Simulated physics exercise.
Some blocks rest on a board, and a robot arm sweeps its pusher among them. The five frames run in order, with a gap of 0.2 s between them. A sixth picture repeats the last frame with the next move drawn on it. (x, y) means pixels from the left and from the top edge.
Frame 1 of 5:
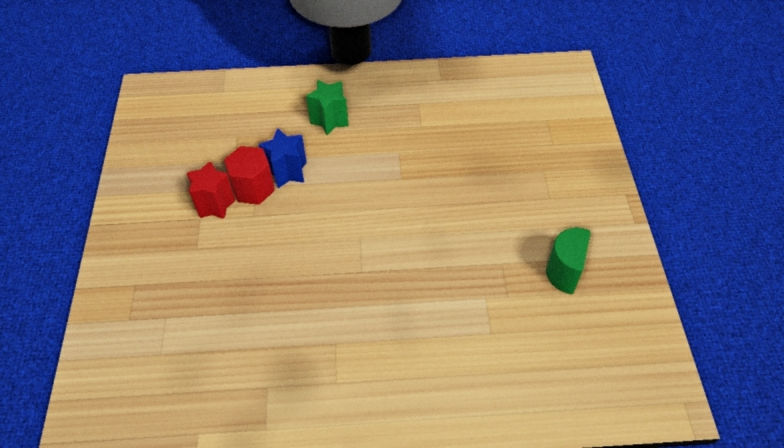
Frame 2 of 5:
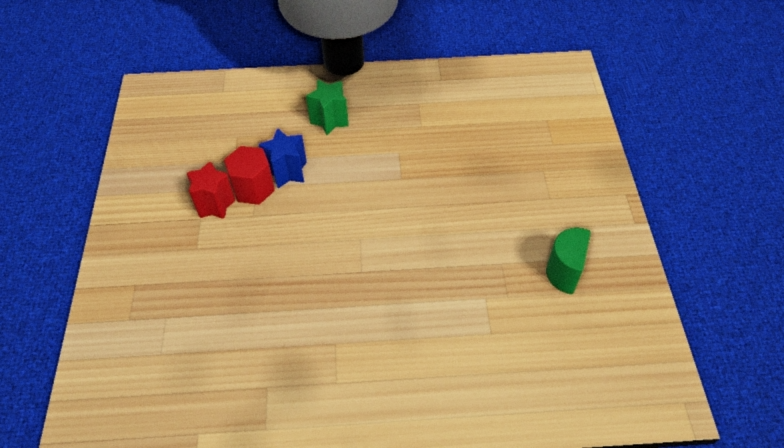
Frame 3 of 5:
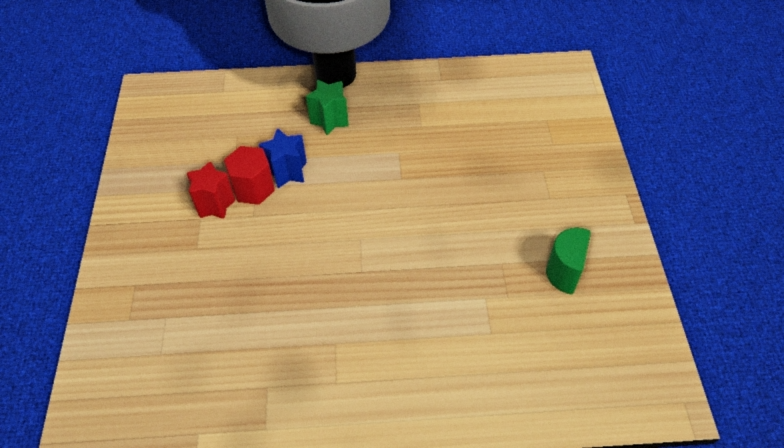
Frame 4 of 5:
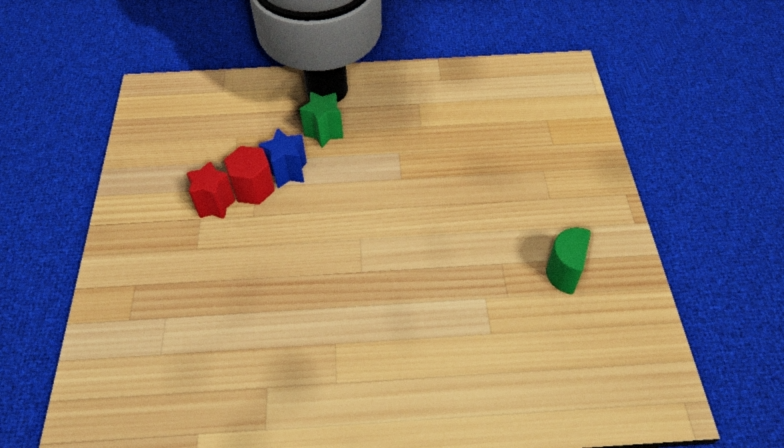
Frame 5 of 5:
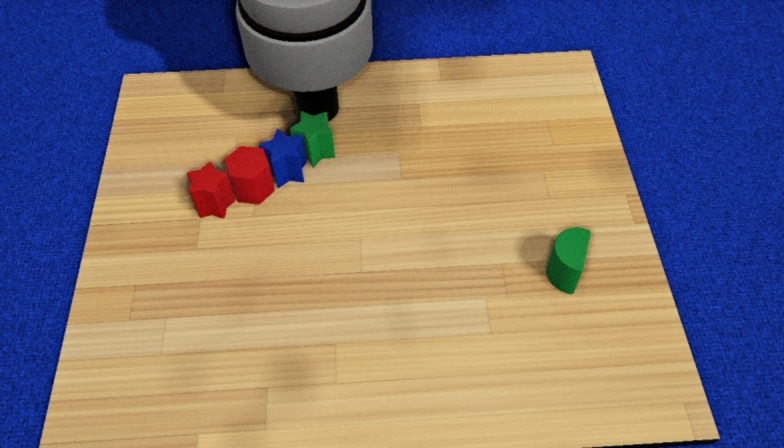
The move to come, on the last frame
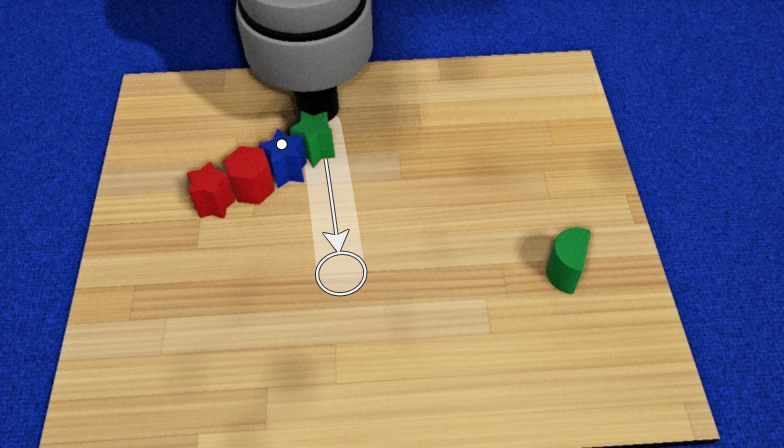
Robot arm moving in from the board's far edge and pushing a green star-shaped block up beside a blue star-shaped block.
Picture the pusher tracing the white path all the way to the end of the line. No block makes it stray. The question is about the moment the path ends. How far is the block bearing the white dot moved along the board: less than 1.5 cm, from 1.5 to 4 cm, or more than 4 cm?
Distance: More than 4 cm.
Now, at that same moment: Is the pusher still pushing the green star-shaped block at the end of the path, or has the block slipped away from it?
Pushed ahead.
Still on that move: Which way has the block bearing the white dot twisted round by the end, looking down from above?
It twists with the clock when seen from above.
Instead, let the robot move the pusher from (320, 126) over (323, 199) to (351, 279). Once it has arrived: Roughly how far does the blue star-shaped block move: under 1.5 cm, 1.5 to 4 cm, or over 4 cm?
Over 4 cm.
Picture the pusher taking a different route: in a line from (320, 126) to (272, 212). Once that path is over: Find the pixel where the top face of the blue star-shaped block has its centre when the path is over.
At (274, 216).
Drawn move, from (320, 126) to (341, 273); the dot is on the blue star-shaped block.
On the path given first. One third of the way, pusher (325, 154); red star-shaped block (200, 178); red six-sided block (243, 167), turned 30° clockwise; blue star-shaped block (285, 176), turned 70° clockwise; green star-shaped block (322, 172).
Two thirds of the way, pusher (332, 203); red star-shaped block (200, 178); red six-sided block (243, 167), turned 30° clockwise; blue star-shaped block (285, 187); green star-shaped block (328, 225).
At the end, pusher (339, 259); red star-shaped block (200, 178); red six-sided block (243, 167), turned 30° clockwise; blue star-shaped block (285, 187), turned 135° clockwise; green star-shaped block (333, 285).
